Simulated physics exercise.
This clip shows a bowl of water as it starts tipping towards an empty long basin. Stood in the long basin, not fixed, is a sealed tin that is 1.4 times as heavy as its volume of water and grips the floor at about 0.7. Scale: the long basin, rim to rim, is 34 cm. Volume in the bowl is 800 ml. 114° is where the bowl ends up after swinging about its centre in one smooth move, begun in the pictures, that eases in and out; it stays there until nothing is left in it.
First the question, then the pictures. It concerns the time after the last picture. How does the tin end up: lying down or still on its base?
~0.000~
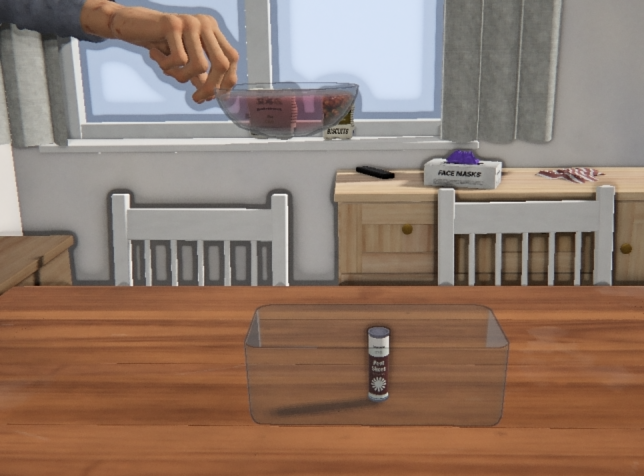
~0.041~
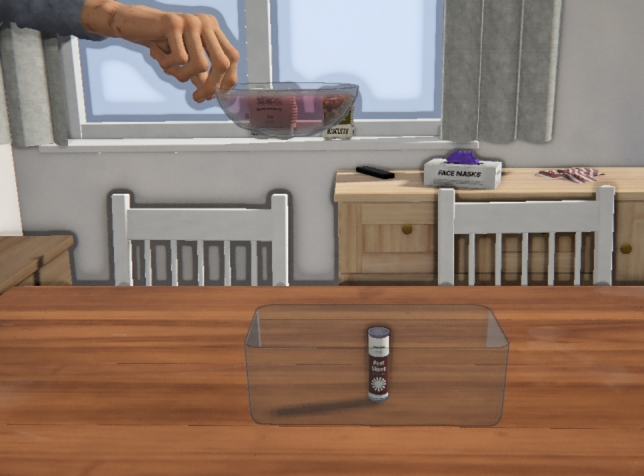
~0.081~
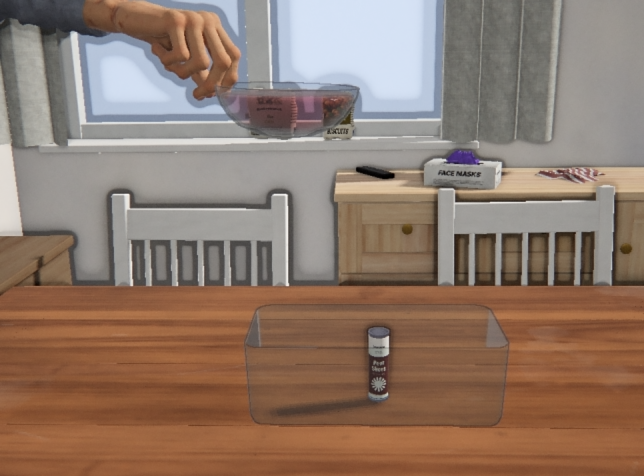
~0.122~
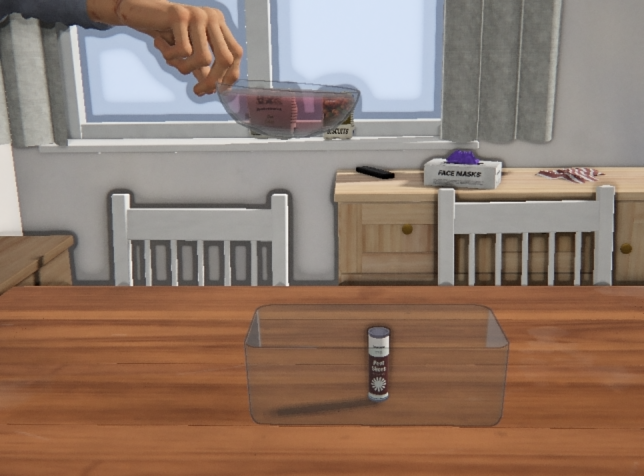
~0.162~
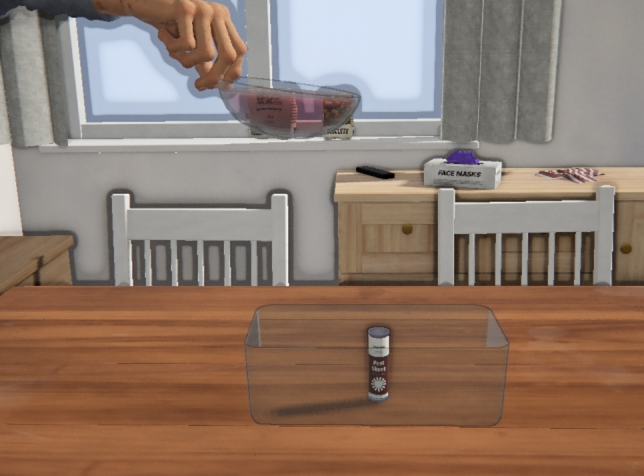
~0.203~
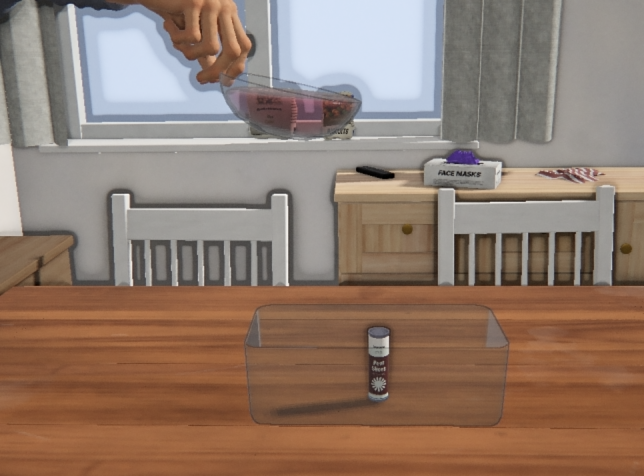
It tilts over.
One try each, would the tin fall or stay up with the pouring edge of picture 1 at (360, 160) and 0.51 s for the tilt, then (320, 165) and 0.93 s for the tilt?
Run one: It does not tip. Run two: It does not tip.
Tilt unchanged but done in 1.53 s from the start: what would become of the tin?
Outcome - the tin stays erect.
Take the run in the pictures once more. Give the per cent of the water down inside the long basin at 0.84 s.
Roughly 82 percent of it.
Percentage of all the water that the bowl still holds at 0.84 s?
0 in a hundred, give or take.
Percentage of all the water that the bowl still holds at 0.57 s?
Around 14 in a hundred.
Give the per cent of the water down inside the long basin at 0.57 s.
The basin holds roughly 12 in a hundred parts at that moment.
By 0.57 s the tilt is 77° and 13 per cent is still to pour; the tin stands where it began.
By 0.84 s the tilt is 111° and 0 per cent is still to pour; the tin leans 18°.
By 1.12 s the tilt is 114° and 0 per cent is still to pour; the tin lies on its side.
By 1.43 s the tilt is 114° and 0 per cent is still to pour; the tin lies on its side.
At rest the tin lies on its side.
